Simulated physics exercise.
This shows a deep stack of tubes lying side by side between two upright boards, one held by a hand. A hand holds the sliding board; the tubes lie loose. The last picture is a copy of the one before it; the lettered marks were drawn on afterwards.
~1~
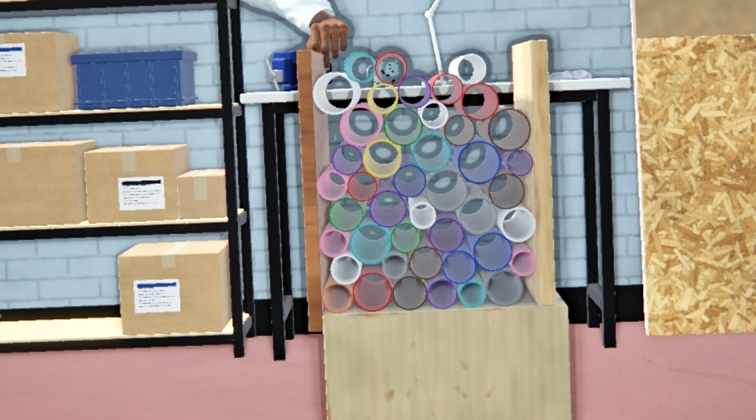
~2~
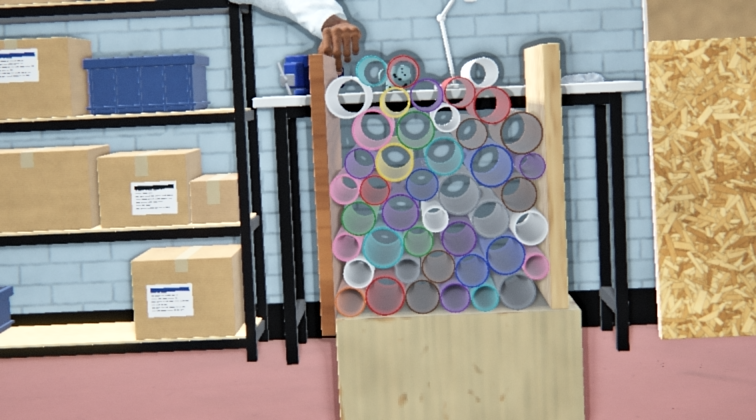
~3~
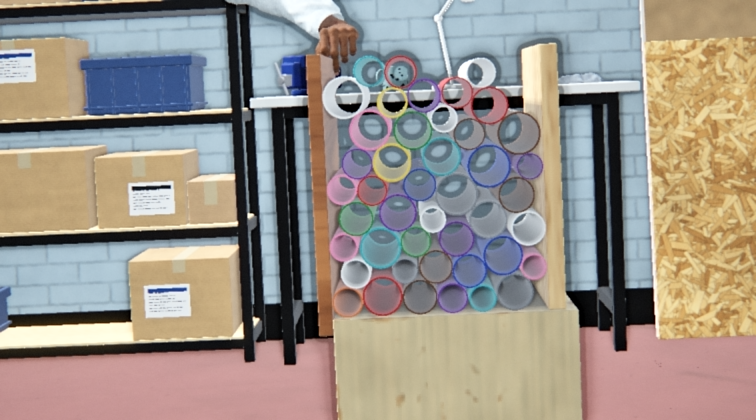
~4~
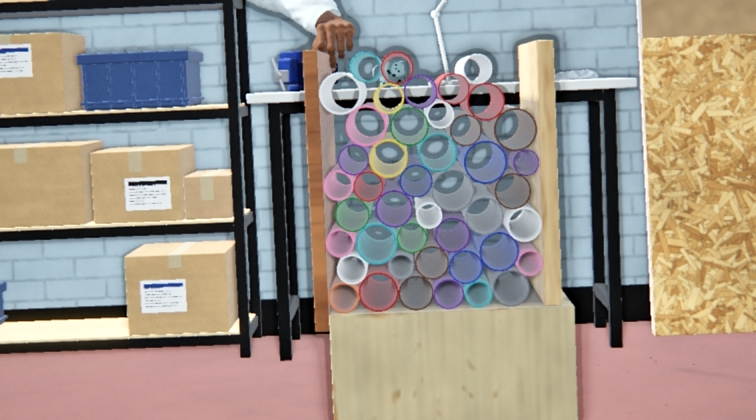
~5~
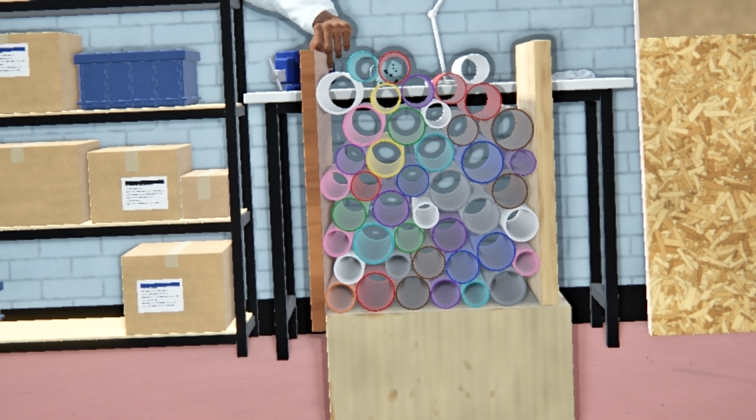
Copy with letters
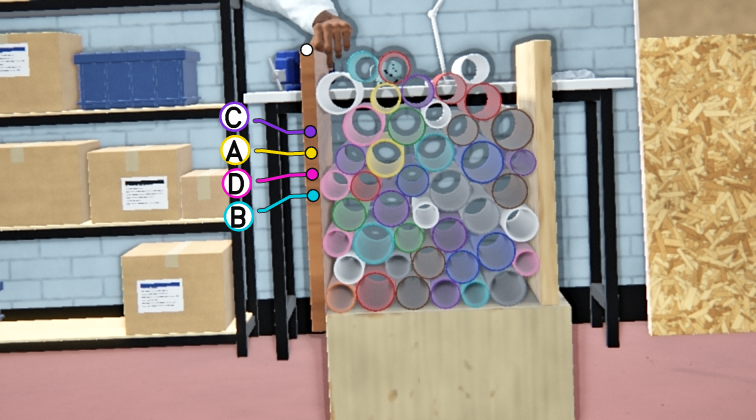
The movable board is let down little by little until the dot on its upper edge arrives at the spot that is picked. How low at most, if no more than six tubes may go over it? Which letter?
The answer is mark B.
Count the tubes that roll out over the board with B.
With B, two.
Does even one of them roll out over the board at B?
At B: Yes.
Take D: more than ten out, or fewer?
It loses fewer than ten.
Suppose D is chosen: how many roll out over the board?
At D the number is two.
On the marked copy, A at (311, 153); B at (313, 196); C at (310, 132); D at (312, 174); the white dot at (307, 50).
Taking B. A third of the way, top of the board (317, 111).
Two thirds of the way, top of the board (320, 182).
When it is over, top of the board (321, 195), two out over the board.
As for the rest, A none out over the board; C none out over the board; D two out over the board.
